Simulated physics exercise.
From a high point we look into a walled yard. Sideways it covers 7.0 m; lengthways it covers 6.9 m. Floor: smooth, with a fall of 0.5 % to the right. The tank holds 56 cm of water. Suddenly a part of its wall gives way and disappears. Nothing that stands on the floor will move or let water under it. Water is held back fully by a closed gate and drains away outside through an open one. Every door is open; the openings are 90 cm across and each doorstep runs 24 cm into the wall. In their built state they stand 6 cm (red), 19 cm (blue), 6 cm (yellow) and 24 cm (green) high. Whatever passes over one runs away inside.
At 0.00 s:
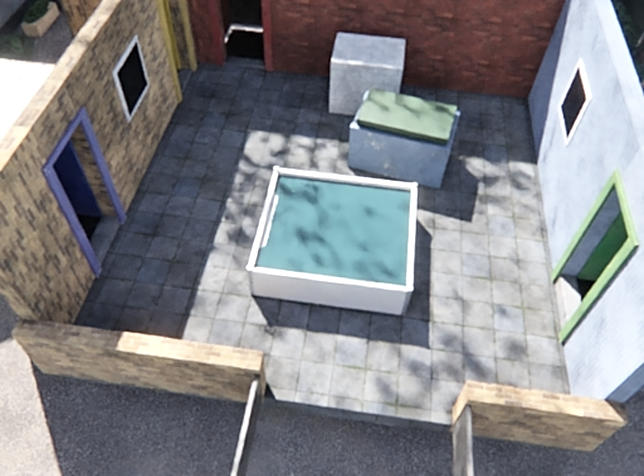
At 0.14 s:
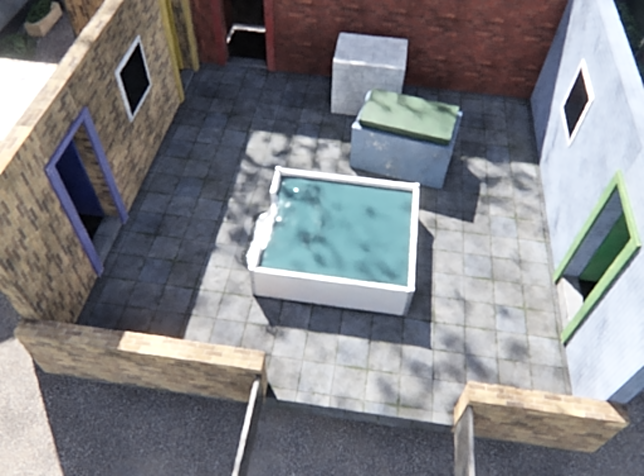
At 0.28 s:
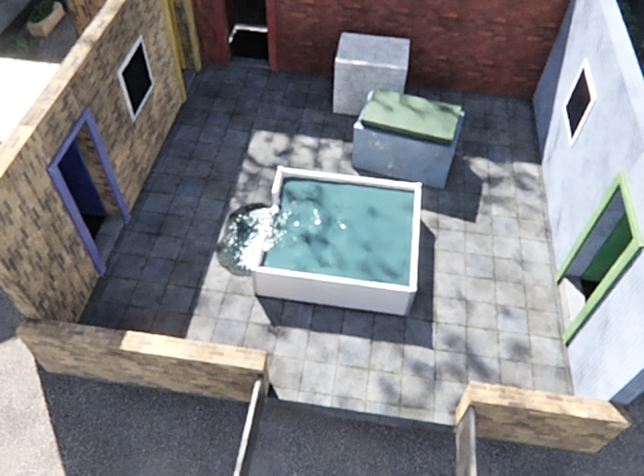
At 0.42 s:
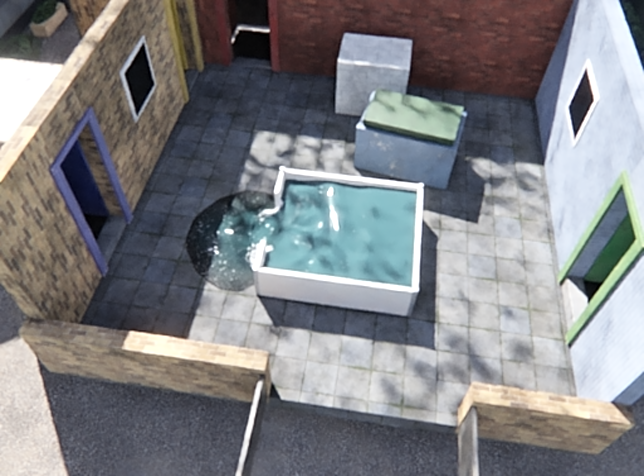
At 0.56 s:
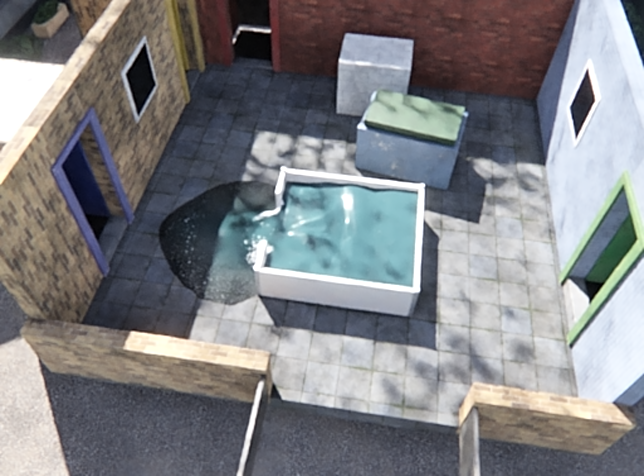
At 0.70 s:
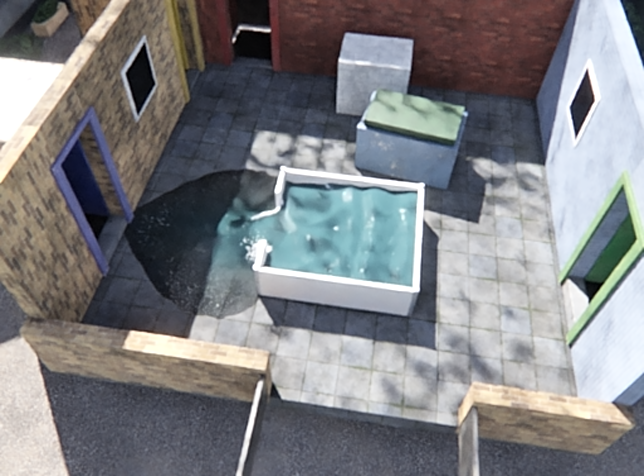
The video shows a walled, paved yard seen from above, where part of the left side of a still, water-filled tank disappears and water pours out, spreading leftward in a widening dark pool while the tank's surface ripples.
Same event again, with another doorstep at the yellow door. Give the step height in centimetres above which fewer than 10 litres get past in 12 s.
7 cm.
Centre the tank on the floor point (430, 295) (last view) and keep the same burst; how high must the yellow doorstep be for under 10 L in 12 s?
8.5 cm, give or take.
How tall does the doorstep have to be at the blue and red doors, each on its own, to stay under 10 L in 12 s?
You'd want about 24 centimetres at blue and about 12.0 centimetres at red.
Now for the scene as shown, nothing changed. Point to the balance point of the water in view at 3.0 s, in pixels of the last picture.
About (260, 234).
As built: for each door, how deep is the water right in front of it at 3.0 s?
Depth (cm): Red 7 / blue 23 / yellow 5 / green 0.
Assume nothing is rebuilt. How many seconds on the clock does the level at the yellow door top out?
Peak: Close to 10.5 s.
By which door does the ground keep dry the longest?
Final door: Green.
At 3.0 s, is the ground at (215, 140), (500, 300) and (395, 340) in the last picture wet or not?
1: Awash; 2: Unwetted; 3: Unwetted.
After 1.4 s water covers 20 % of the floor, deepest (34 cm) near (269, 240); it has not reached the yellow door.
After 3.0 s water covers 30 % of the floor, deepest (28 cm) near (75, 337); 5 cm at the yellow door, 0 litres in over its 6 cm doorstep.
After 12.0 s water covers 90 % of the floor, deepest (8 cm) near (335, 94); 7 cm at the yellow door, 17 litres in over its 6 cm doorstep.
At the yellow door as built, the water arrived by 2.2 s and peaked near 7 cm at 10.4 s.
Run again over the same 12 s with other heights there, 17 litres in over 6 cm, 6 litres over 8 cm. The limit of 10 litres is kept from about 7 cm up.
